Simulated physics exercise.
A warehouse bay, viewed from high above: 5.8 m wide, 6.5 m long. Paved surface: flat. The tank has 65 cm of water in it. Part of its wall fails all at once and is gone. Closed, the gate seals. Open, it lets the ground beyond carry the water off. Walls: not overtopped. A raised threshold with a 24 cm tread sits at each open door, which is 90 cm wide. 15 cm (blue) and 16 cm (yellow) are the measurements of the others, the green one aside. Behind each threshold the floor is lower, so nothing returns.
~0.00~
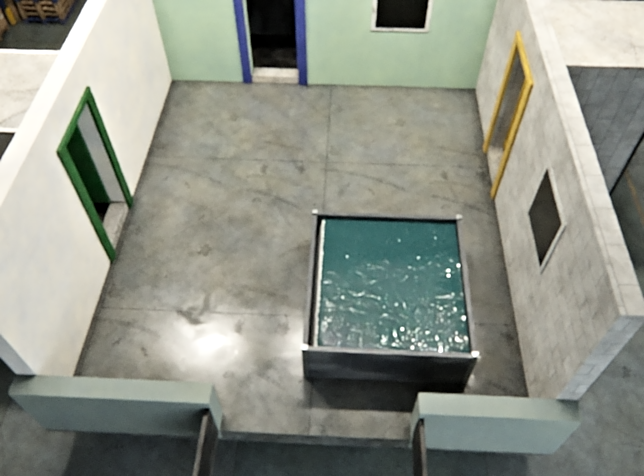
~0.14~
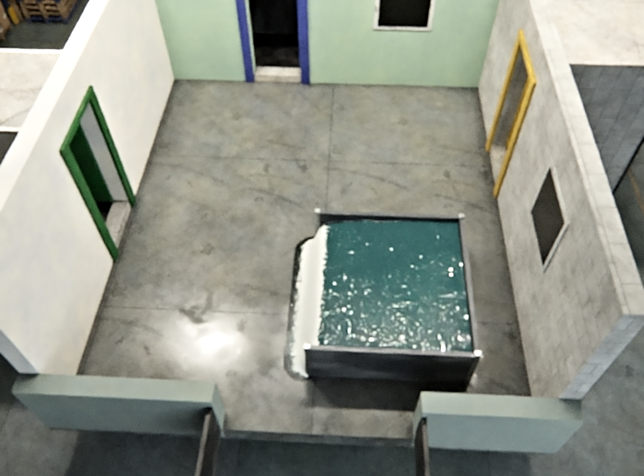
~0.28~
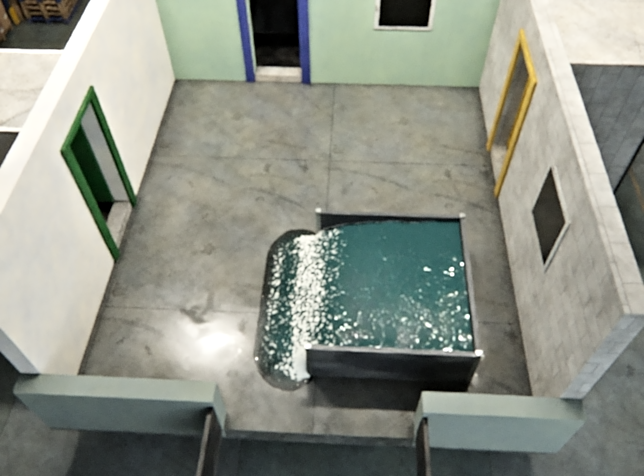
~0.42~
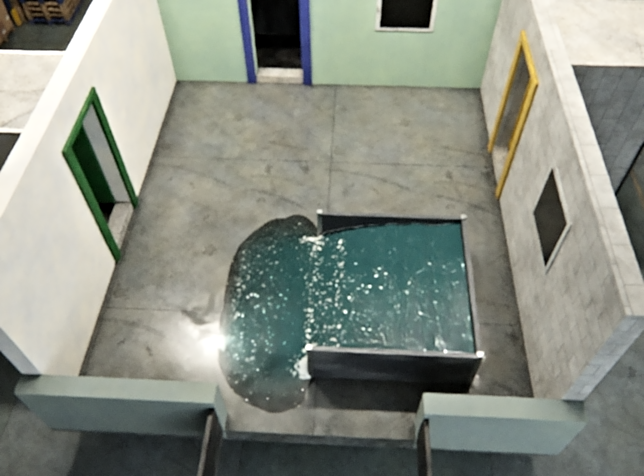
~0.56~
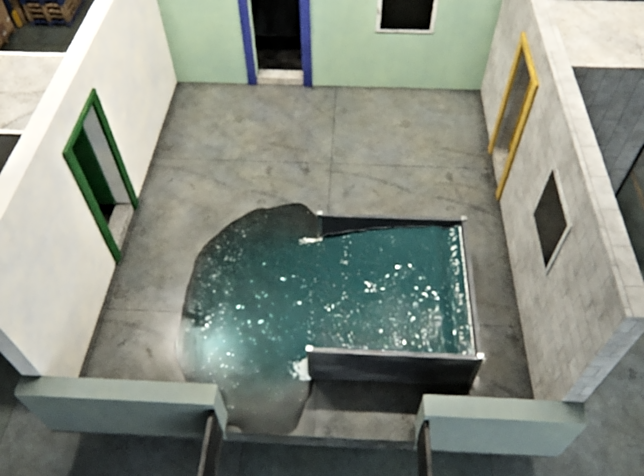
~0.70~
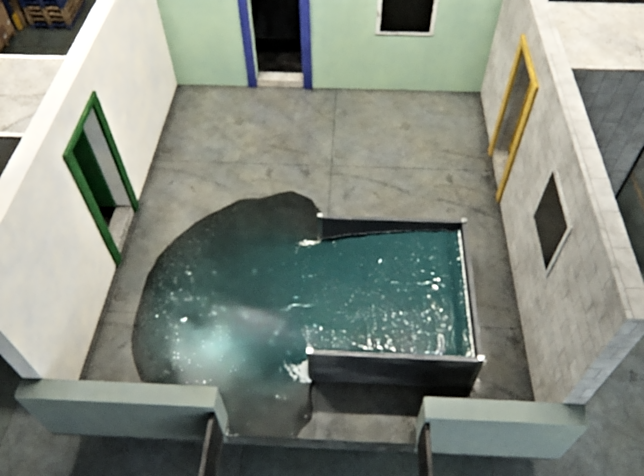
A warehouse bay with a grey paved floor is seen from high above, the view holding nearly still. A dark-walled square tank of teal water stands right of centre, with a green-framed door on the left, a blue one at the back and a yellow one on the right. The tank's left side gives way, and water surges out leftward in white froth, then fans across the floor in a widening, rounded sheet.
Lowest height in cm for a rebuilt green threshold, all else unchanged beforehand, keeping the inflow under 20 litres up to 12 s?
23 cm.
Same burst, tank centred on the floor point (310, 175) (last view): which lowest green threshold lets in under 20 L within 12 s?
A height near 23 cm.
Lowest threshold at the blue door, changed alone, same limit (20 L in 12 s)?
Blue door - some 11.0 centimetres.
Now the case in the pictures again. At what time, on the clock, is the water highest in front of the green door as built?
It peaks at about 2.0 s.
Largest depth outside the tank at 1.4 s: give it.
It gets to close to 38 centimetres there.
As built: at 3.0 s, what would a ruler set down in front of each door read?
Depths, in cm - green: 24, blue: 0, yellow: 0.
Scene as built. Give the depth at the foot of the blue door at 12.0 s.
A ruler would read roughly 4.5 cm.
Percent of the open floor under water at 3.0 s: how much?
Roughly 40 percent of the floor.
After 1.4 s water covers 35 % of the floor, deepest (38 cm) near (70, 407); 26 cm at the green door, 4 litres in over its 16 cm threshold.
After 3.0 s water covers 40 % of the floor, deepest (28 cm) near (70, 407); 24 cm at the green door, 73 litres in over its 16 cm threshold.
After 12.0 s water covers 100 % of the floor, deepest (12 cm) near (538, 430); 5 cm at the green door, 88 litres in over its 16 cm threshold.
At the green door as built, the water arrived by 1.0 s and peaked near 29 cm at 2.0 s.
With a threshold of 19 cm, 52 litres would have come in within the 12 s; with 25.5 cm, 9 litres. So under 20 litres takes about 23 cm.
